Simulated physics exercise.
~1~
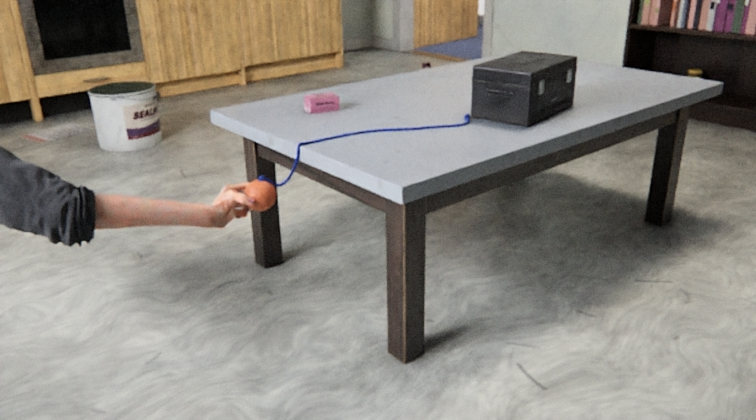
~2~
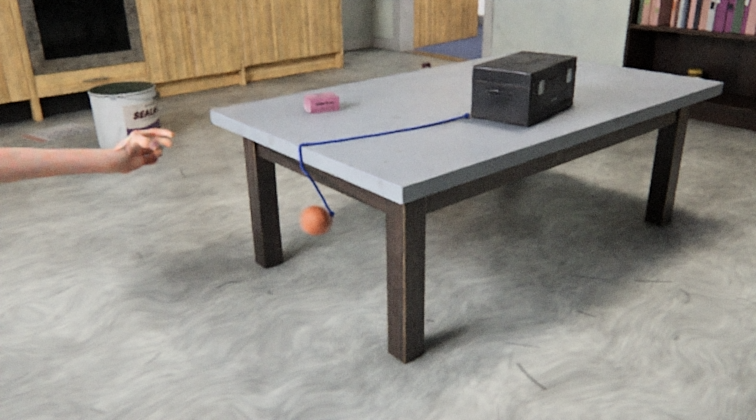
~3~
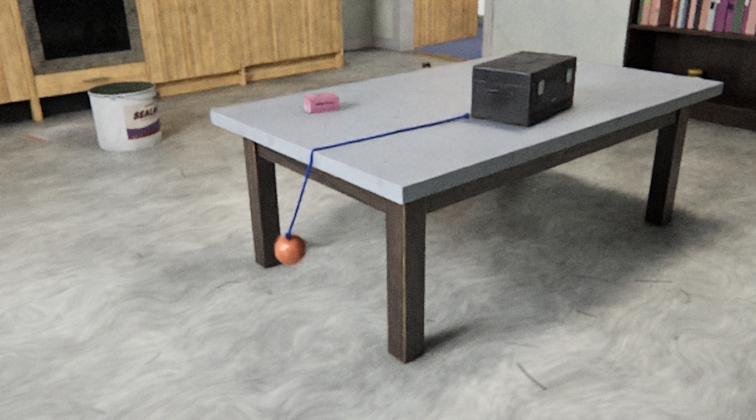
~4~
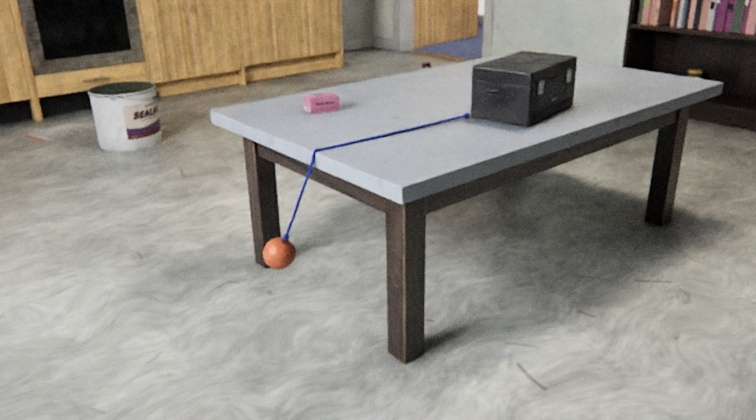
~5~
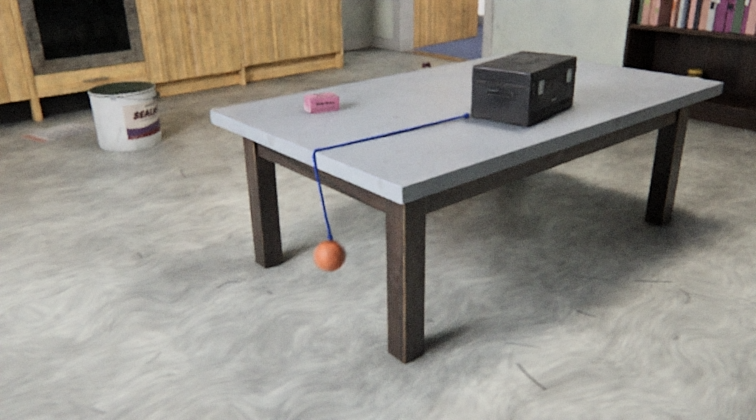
A hand and forearm in a dark sleeve reach in from the left, holding an orange ball-like fruit beside a grey-topped table with dark legs, seen from slightly above in a room with wooden cabinets and a white bucket. A blue shoelace runs from the orange across the tabletop to a black toolbox, and a small pink box sits near the far left edge. The hand lets go and draws back, and the orange drops and swings right. The lace pulls straight over the edge as the orange swings left, then right again. It ends dangling above the floor, with both boxes unmoved.
